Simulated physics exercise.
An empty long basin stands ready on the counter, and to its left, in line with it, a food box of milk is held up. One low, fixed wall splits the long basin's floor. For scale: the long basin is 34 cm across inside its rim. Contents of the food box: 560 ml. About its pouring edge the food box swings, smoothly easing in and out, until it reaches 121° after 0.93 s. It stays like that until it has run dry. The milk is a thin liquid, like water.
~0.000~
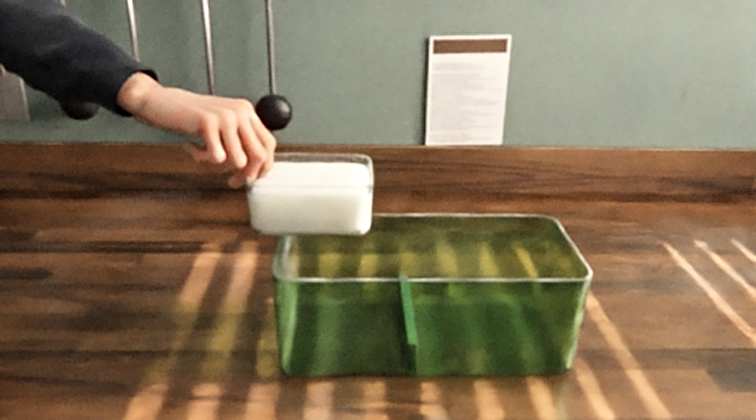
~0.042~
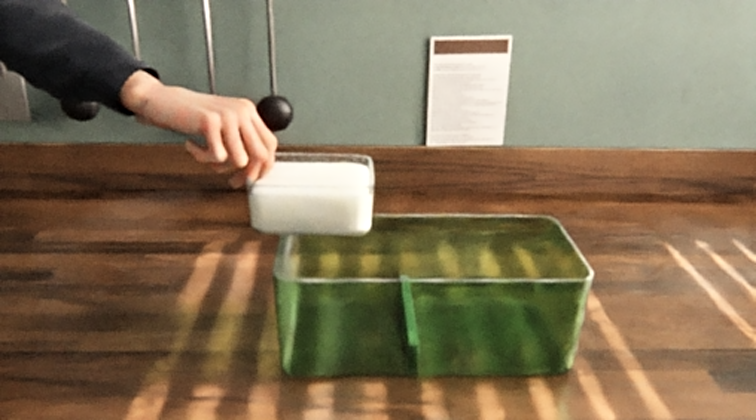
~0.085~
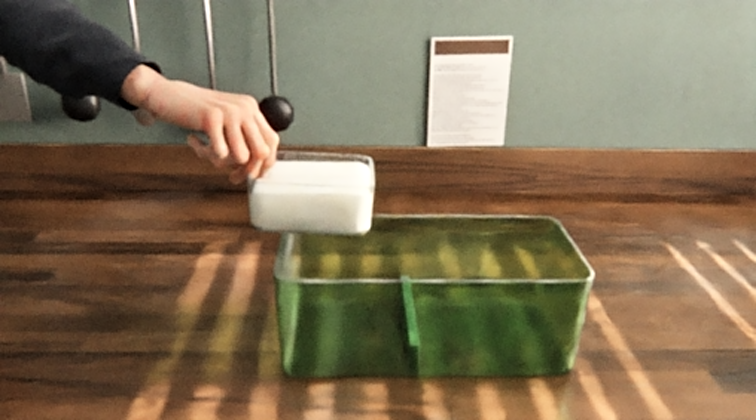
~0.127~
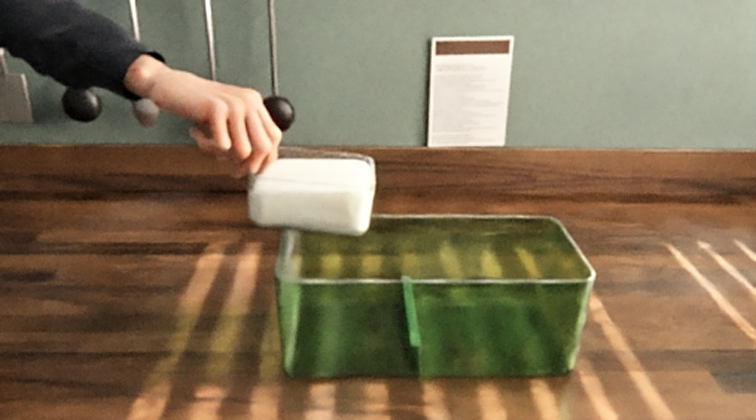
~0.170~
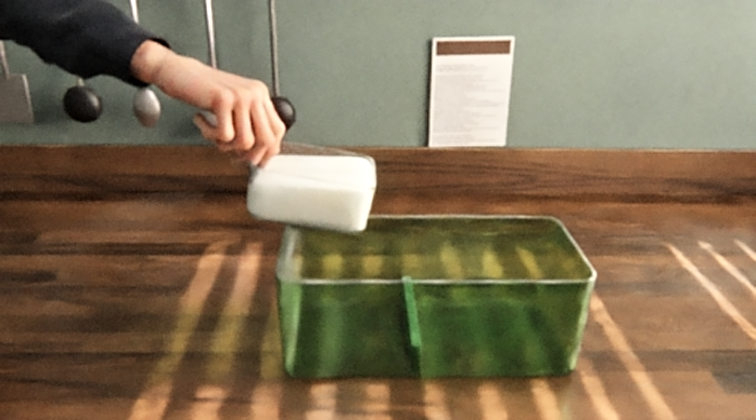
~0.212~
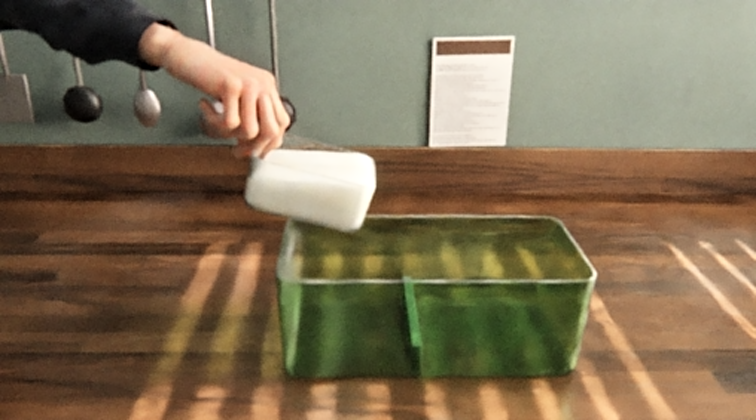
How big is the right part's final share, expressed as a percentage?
Some 90 per cent.
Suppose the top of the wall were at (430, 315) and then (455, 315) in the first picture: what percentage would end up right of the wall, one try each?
I'd put it at about 75 per cent for the first and about 55 per cent for the second.
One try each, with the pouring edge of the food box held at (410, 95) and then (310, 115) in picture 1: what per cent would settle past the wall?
Around 90 per cent first, around 70 per cent next.
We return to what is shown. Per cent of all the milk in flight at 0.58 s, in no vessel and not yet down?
Near 48 in a hundred.
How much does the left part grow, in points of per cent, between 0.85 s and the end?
Roughly 3 in a hundred.
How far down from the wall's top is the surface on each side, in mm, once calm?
The left comes to roughly 38 mm and the right to roughly 22 mm.
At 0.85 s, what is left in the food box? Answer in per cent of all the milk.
I'd estimate some 1 per cent.
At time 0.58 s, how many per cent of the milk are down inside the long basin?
About 22%.
Then, 0.58 s in, the tilt is 83° and 30 per cent is still to pour, 2 is left of the wall and 20 right of it.
Then, 0.85 s in, the tilt is 119° and 1 per cent is still to pour, 6 is left of the wall and 87 right of it.
Then, 1.13 s in, the tilt is 121° and 0 per cent is still to pour, 10 is left of the wall and 90 right of it.
Then, 1.43 s in, the tilt is 121° and 0 per cent is still to pour, 10 is left of the wall and 90 right of it.
Finally, 10 per cent lies left of the wall, 90 right of it and 1 outside.
